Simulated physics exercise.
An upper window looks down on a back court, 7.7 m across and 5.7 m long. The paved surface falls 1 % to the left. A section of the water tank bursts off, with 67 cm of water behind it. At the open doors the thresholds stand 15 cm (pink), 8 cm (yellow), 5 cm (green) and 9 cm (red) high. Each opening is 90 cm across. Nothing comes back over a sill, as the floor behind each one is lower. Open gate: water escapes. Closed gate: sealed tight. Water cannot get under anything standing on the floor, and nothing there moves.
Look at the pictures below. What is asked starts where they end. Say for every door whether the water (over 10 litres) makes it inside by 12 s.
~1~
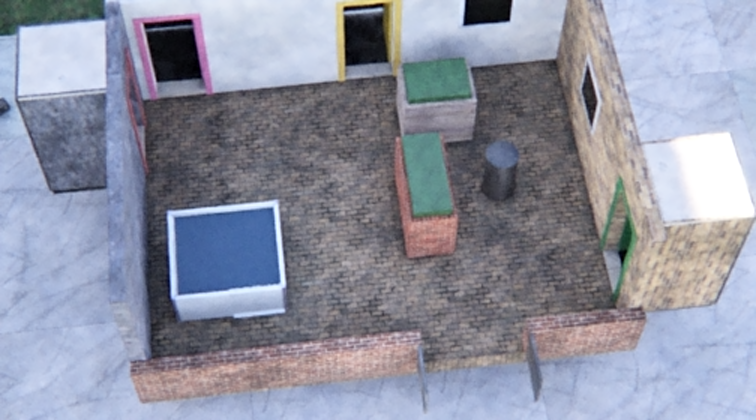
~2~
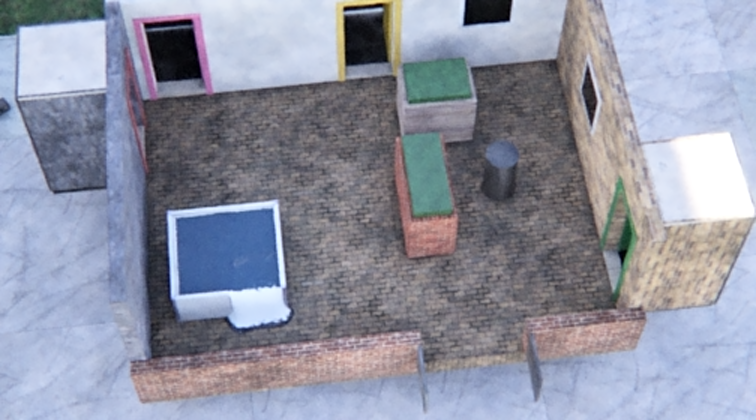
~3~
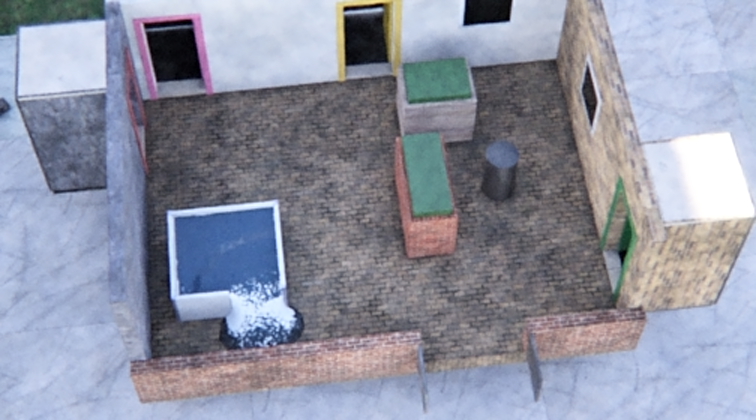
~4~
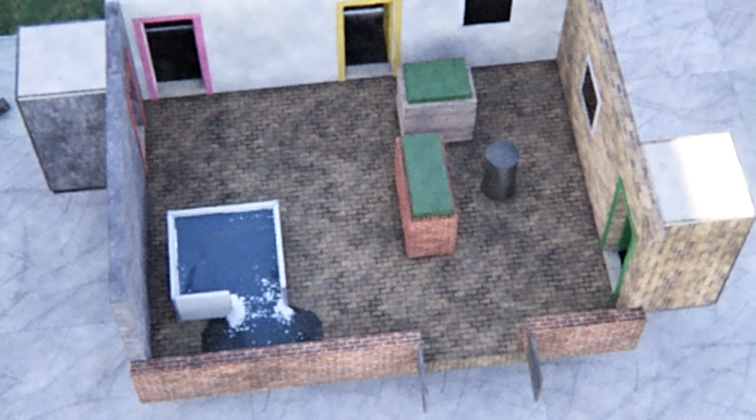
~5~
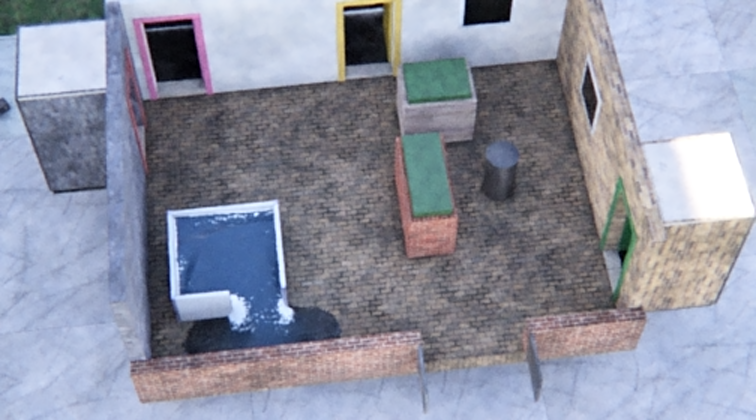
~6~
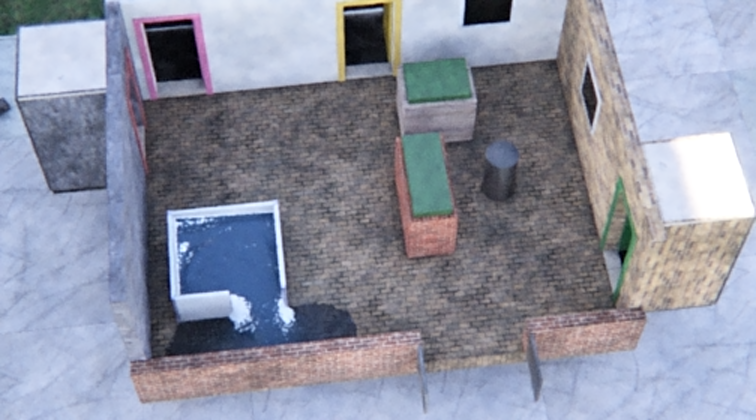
As I see it, the pink door remains shy of the limit, the yellow door remains shy of the limit, the green door overtops the limit, the red door remains shy of the limit.
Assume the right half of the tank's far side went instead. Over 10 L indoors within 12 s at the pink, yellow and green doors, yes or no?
Pink beyond, yellow beyond, green short.
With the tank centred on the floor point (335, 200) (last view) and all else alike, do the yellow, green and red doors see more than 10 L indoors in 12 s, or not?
Well, yellow ends up inside the mark, green ends up inside the mark and red ends up inside the mark.
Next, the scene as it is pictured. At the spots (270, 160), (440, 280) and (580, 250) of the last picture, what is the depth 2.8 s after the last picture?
0, 3 and 4 cm, respectively.
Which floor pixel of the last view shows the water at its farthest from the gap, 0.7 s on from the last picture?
About (454, 346) in the last view.
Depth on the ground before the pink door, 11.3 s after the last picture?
Looks like about 5.5 cm at that spot.
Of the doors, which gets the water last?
I'd say the yellow one.
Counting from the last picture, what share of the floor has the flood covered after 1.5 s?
Near 25 per cent is wet.
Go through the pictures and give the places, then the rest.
In the first picture, the water tank at (226, 252) is whole and still, 67 cm deep.
In the second picture, the front is at (233, 324), 0.5 m from the gap at (257, 302); 0.2 m2 of floor is under water; 67 cm left at the back of the water tank.
In the third picture, water pours out at (258, 304) and has run 0.8 m, to (235, 351); typically 10 cm deep outside, 67 cm at the water tank's back.
In the fourth picture, water pours out at (258, 304) and has run 1.2 m, to a hidden place; typically 9 cm deep outside, 65 cm at the water tank's back.
In the fifth picture, the front is at a hidden place, 1.5 m from the gap at (258, 304); 2.0 m2 of floor is under water; 58 cm left at the back of the water tank.
In the sixth picture, water pours out at (258, 304) and has run 1.8 m, to a hidden place; typically 9 cm deep outside, 57 cm at the water tank's back.
Then, 0.7 s after the last picture water covers 10 % of the floor and is deepest (46 cm) near (266, 367); pink door not reached, yellow door not reached, green door not reached, red door not reached.
Then, 1.5 s after the last picture water covers 25 % of the floor and is deepest (34 cm) near (154, 380); pink door not reached, yellow door not reached, green door not reached, red door not reached.
Then, 2.8 s after the last picture water covers 45 % of the floor and is deepest (24 cm) near (154, 380); pink door 8 cm at the sill, 0 L in, yellow door not reached, green door 11 cm at the sill, 14 L in, red door 5 cm at the sill, 0 L in.
Then, 6.3 s after the last picture water covers 75 % of the floor and is deepest (12 cm) near (154, 380); pink door 9 cm at the sill, 1 L in, yellow door 3 cm at the sill, 0 L in, green door 7 cm at the sill, 57 L in, red door 5 cm at the sill, 0 L in.
Then, 11.3 s after the last picture water covers 95 % of the floor and is deepest (8 cm) near (154, 380); pink door 6 cm at the sill, 1 L in, yellow door 5 cm at the sill, 0 L in, green door 2 cm at the sill, 60 L in, red door 6 cm at the sill, 0 L in.
